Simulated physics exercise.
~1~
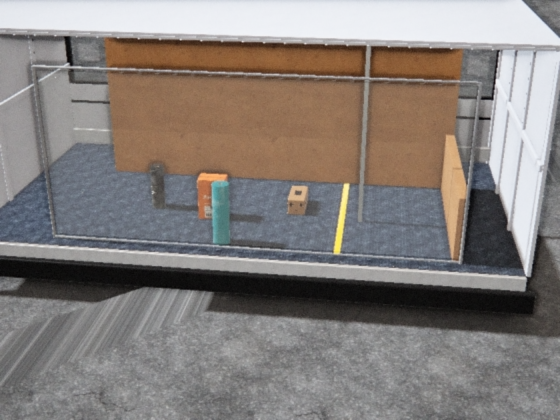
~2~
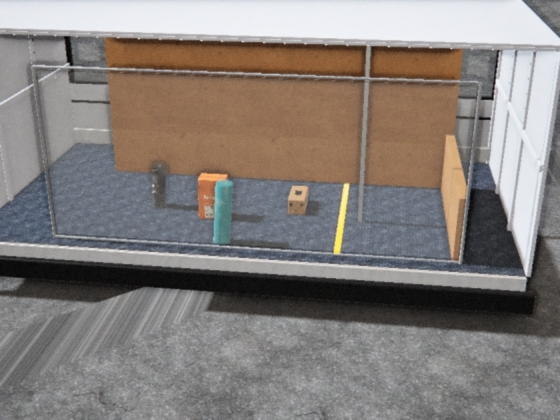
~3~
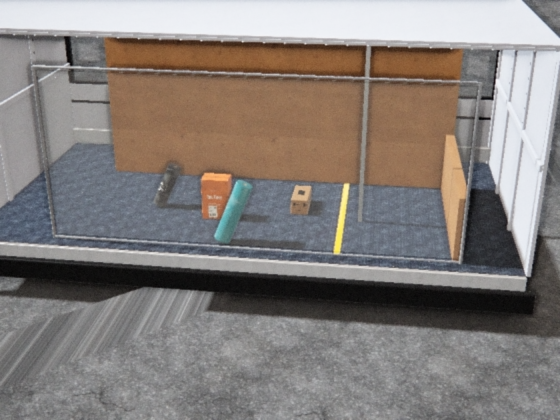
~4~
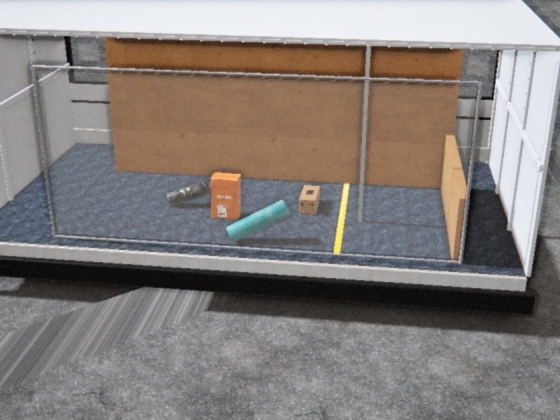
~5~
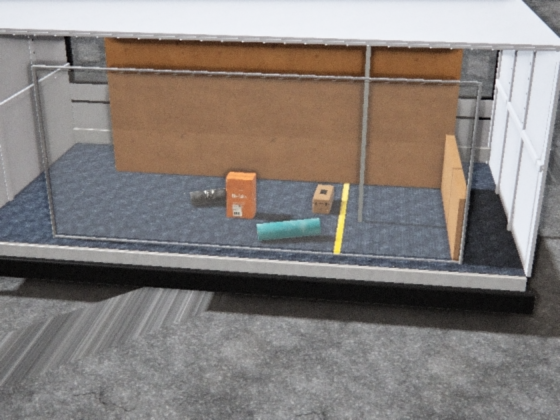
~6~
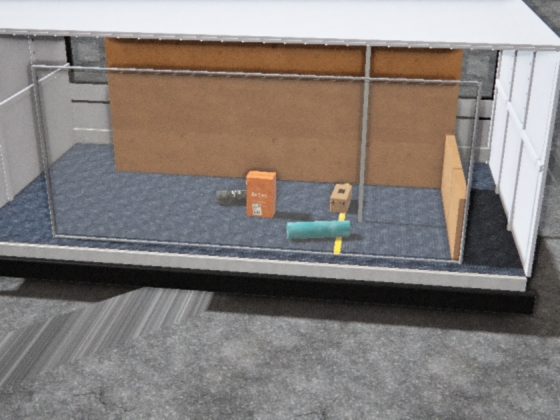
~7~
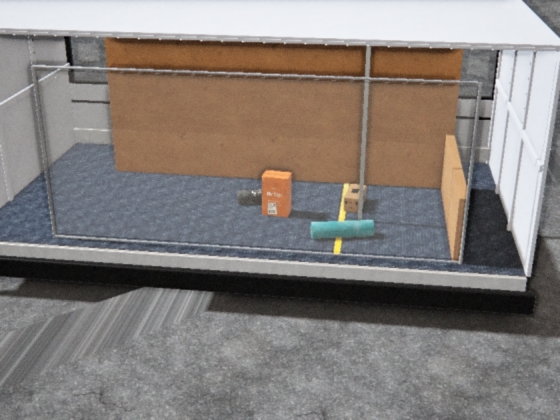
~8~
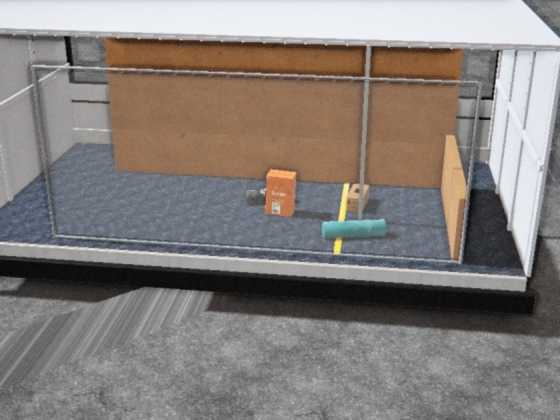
Teal roll and dark roll toppling and sliding right with orange pack and brown box, teal roll and box crossing yellow line.
